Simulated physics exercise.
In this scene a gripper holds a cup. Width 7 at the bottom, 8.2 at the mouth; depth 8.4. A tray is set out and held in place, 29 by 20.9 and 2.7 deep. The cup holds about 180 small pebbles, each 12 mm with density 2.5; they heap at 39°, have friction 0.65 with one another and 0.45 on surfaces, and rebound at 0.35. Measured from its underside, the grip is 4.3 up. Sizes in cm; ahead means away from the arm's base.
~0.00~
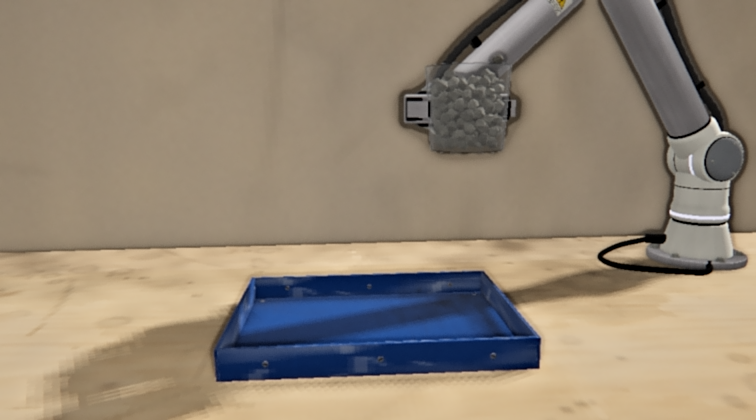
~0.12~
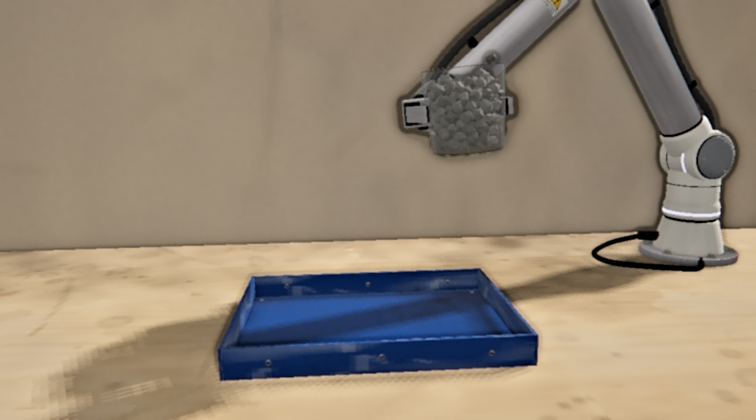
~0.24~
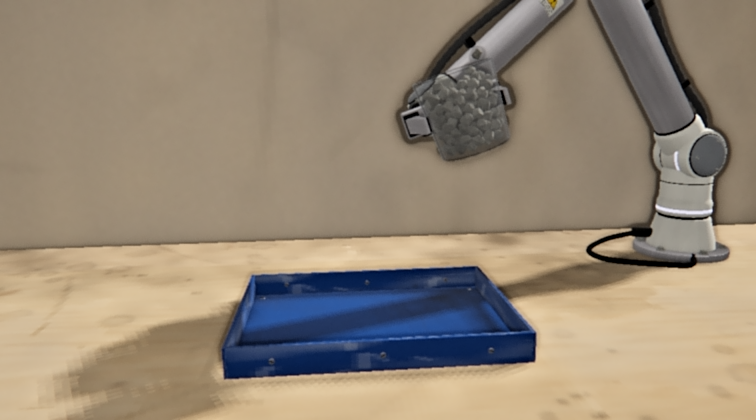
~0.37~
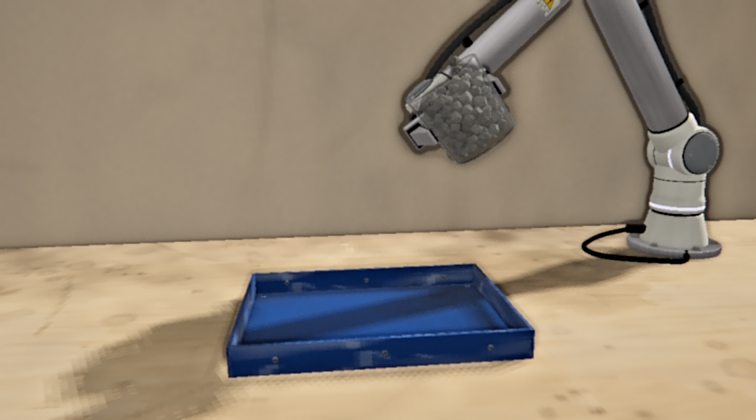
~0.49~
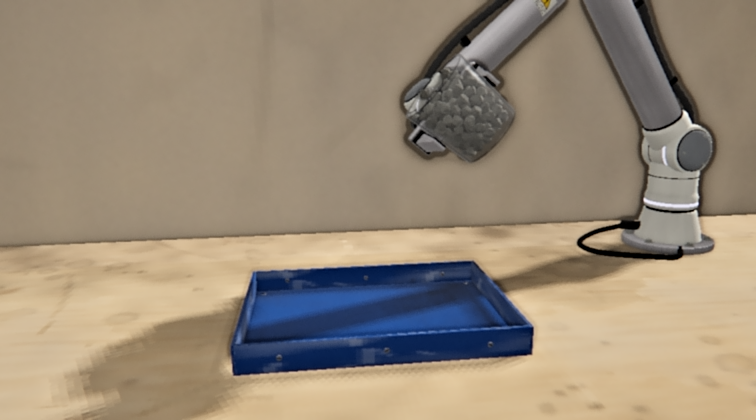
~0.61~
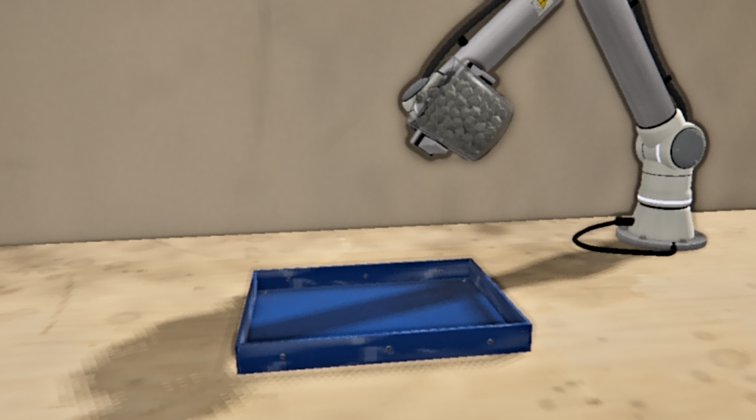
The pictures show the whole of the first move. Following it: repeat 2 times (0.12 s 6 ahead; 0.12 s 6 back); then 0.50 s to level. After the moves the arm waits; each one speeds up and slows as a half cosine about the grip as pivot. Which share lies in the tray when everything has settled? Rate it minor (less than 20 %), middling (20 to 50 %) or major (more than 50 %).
Middling, 20 to 50 %.
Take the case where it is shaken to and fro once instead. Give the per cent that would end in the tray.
Roughly 25 in a hundred.
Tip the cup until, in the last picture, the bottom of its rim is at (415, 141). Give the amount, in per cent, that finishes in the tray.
80 %.
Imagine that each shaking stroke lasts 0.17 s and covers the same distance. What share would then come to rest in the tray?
In that case some 15 per cent.
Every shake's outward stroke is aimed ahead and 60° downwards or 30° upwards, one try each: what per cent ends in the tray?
You'd get about 5 per cent with the first setting and about 65 per cent with the second.
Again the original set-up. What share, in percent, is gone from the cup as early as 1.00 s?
Near 25 in a hundred parts have gone so far.
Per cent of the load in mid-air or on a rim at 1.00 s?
That comes to about 1 per cent, more or less.
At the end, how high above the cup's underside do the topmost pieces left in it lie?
I'd say near 7.5 cm from the bottom.
After 1.00 s, tilted 55° forward, highest piece 26 above the table; 135 in the cup, 39 in the tray, 1 on the table or floor, 2 in flight or on a rim.
After 1.39 s, tilted 18° forward, highest piece 26 above the table; 111 in the cup, 64 in the tray, 2 on the table or floor.
After 1.79 s, level, highest piece 27 above the table; 111 in the cup, 64 in the tray, 2 on the table or floor.
After 2.84 s, level, highest piece 27 above the table; 111 in the cup, 64 in the tray, 2 on the table or floor.
In the end, 111 in the cup, 64 in the tray, 2 on the table or floor. That is 36 % in the tray.
